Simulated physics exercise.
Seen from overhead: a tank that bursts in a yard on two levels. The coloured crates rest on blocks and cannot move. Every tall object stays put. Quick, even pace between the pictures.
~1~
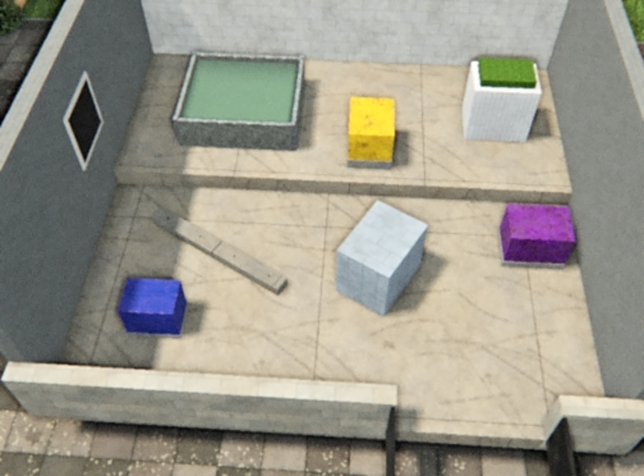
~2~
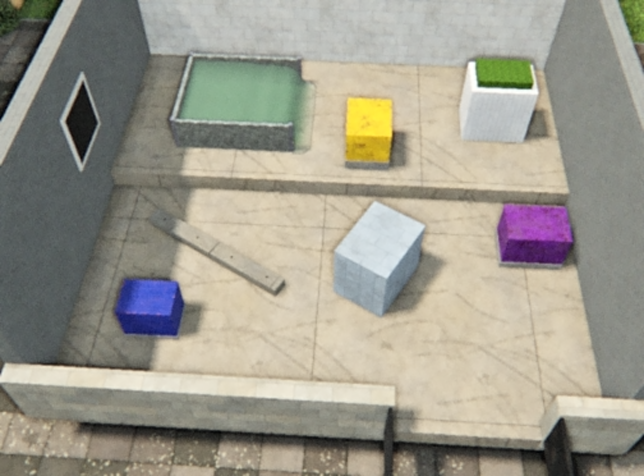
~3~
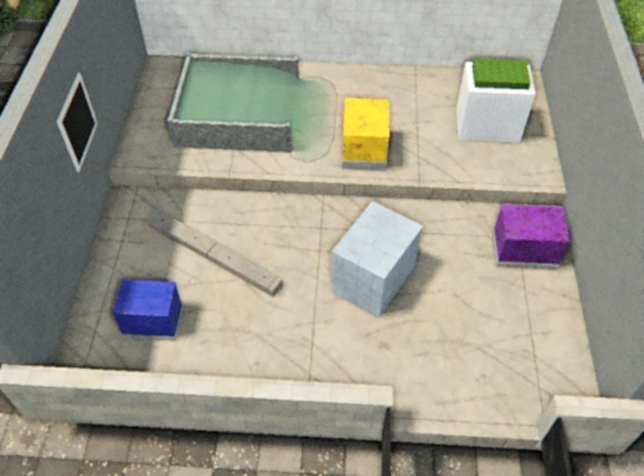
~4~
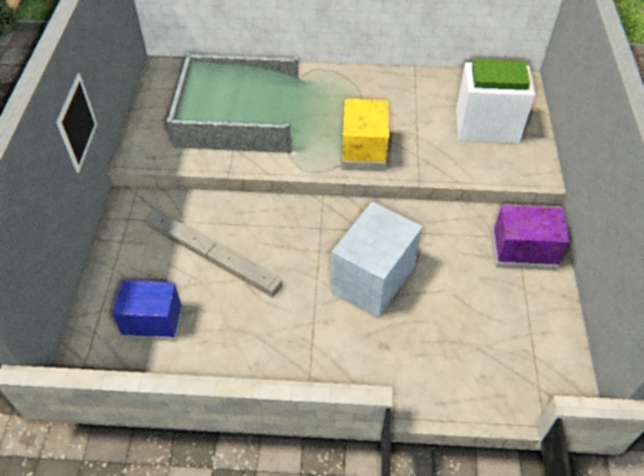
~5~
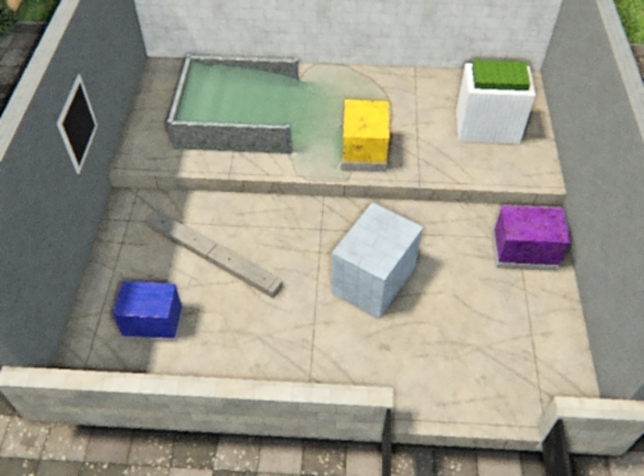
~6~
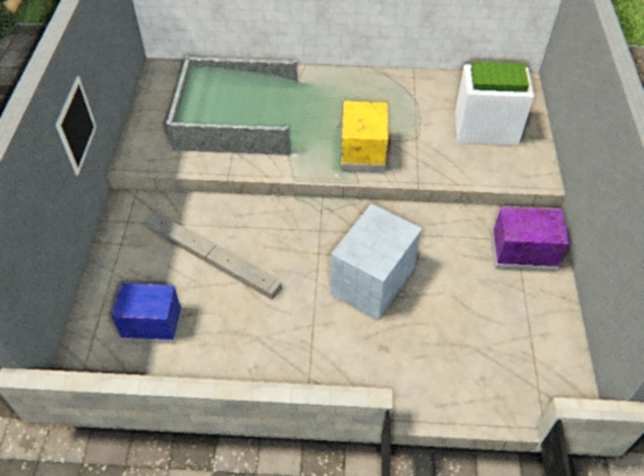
In a walled yard on two levels, a stone tank of green water stands whole at the upper left, with coloured blocks around it. Its right side opens and water pours out across the upper paving, reaching the yellow block and spreading thinly behind and past it, toward the white planter.
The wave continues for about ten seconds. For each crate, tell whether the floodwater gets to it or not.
Result: Yellow crate: Reached. Blue crate: Spared. Purple crate: Reached.
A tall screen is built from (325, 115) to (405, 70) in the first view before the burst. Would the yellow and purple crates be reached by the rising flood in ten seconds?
Result - yellow crate: Flooded; purple crate: Not flooded.
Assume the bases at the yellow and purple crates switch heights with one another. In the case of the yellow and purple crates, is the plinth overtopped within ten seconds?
Well, the yellow crate gets reached, and the purple crate gets reached.
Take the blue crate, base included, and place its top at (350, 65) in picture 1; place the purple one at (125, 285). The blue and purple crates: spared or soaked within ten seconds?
Note: Blue is caught; purple stays out of reach.
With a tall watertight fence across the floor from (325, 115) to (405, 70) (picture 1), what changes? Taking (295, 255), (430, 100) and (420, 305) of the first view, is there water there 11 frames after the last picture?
Outcome by spot, in order - watered, watered, unwatered.
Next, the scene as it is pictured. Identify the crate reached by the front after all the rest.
Coming in last, the blue-painted one.
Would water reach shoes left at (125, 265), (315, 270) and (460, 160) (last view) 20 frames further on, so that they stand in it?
First spared, second inundated, third inundated.
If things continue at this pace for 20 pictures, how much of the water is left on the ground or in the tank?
I reckon around 100 in a hundred.
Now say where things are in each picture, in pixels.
The first frame shows the tank at (242, 91) is whole and still.
In the second frame, water pours out at (294, 108) and has run to (307, 83).
In the third frame, the front is at (319, 80), out from the gap at (291, 110).
In the fourth frame, water pours out at (291, 111) and has run to (342, 79).
In the fifth frame, the front is at a hidden place, out from the gap at (291, 113).
In the sixth frame, the front is at (412, 104), out from the gap at (290, 114).
A moment on, water covers 20 % of the floor; the yellow crate water round its plinth, the blue crate not reached, the purple crate not reached.
Next, water covers 30 % of the floor; the yellow crate water round its plinth, the blue crate not reached, the purple crate not reached.
Then, water covers 45 % of the floor; the yellow crate water round its plinth, the blue crate not reached, the purple crate water round its plinth.
Later, water covers 65 % of the floor; the yellow crate water round its plinth, the blue crate water round its plinth, the purple crate water round its plinth.
In the end, water covers 80 % of the floor; the yellow crate was topped, the blue crate stayed above the water, the purple crate was topped.
